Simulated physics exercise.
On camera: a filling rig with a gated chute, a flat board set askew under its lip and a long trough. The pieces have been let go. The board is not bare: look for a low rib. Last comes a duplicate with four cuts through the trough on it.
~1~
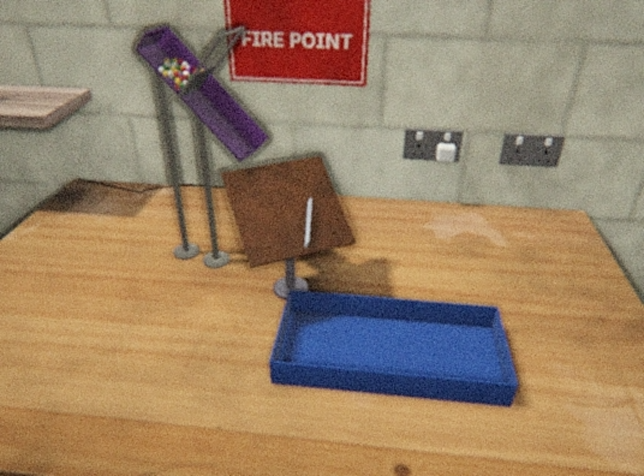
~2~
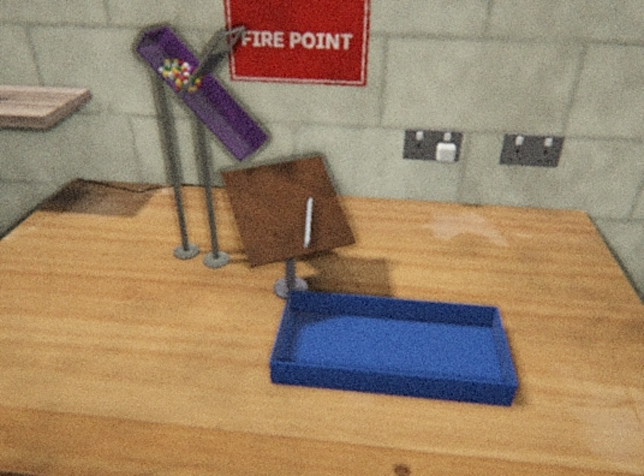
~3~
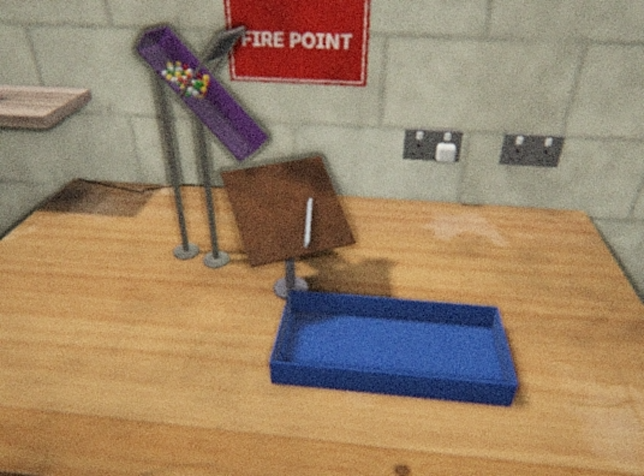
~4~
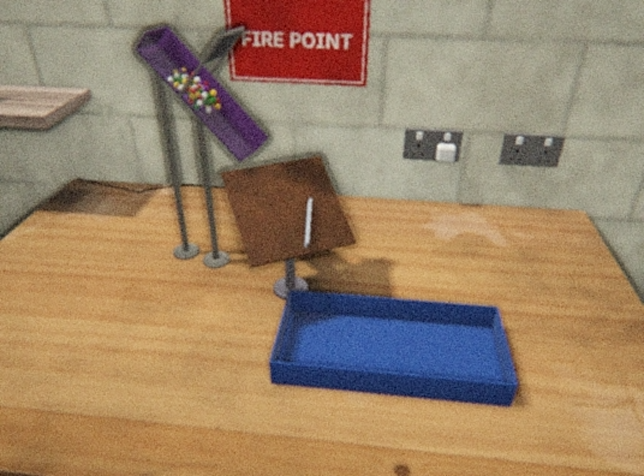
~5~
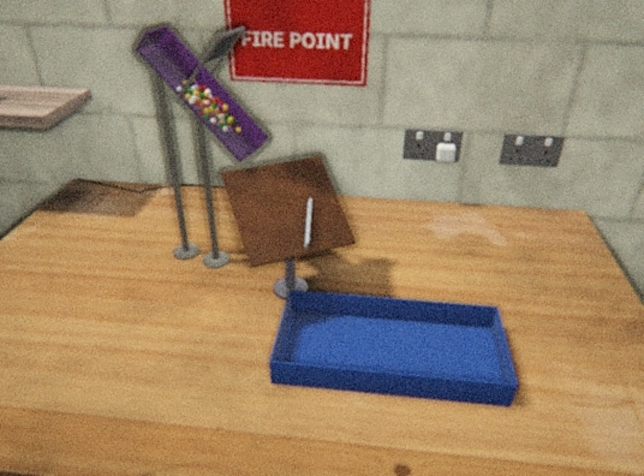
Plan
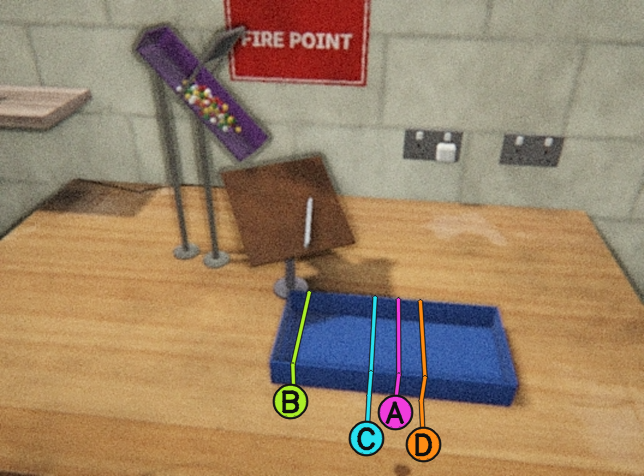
Small multicoloured beads slide in a loose cluster down a sloping purple chute held on two grey stands, moving rightward from near its upper end to its lower half while the camera stays still. Below the chute, a tilted brown board with a pale rib stands on a wooden table, behind an empty blue trough. The table is seen from slightly above, against a pale block wall with a red sign and sockets.
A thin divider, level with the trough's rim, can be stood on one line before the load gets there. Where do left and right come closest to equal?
Use line B.
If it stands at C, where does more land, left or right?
More lands on the left.
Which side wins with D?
More lands on the left.
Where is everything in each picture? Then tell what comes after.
In the first frame, load behind the gate near (185, 75), round plastic beads; lip of the chute near (249, 156), sloping fairly steeply.
In the second frame, middle of the board near (288, 207), tilted fairly steeply; middle of its low edge near (306, 254); of its high edge near (272, 164).
In the third frame, front corners of the trough near (270, 361) and (517, 385), empty; front of the load near (201, 96).
In the fourth frame, middle of the load near (200, 91); its front near (218, 106), close to a third of the way to the lip; rib from (311, 198) to (308, 243).
In the fifth frame, middle of the load near (210, 110); its front near (238, 130), close to two thirds of the way to the lip.
On the marked copy, line A crosses the front rim at (398, 374); line B crosses the front rim at (293, 364); line C crosses the front rim at (371, 371); line D crosses the front rim at (424, 376).
With A, of what is caught, all but a few on the left of the divider, only a few on the right.
With B, of what is caught, close to half on the left of the divider, close to half on the right.
With C, of what is caught, all but a few on the left of the divider, a small share on the right.
With D, of what is caught, all but a few on the left of the divider, only a few on the right.
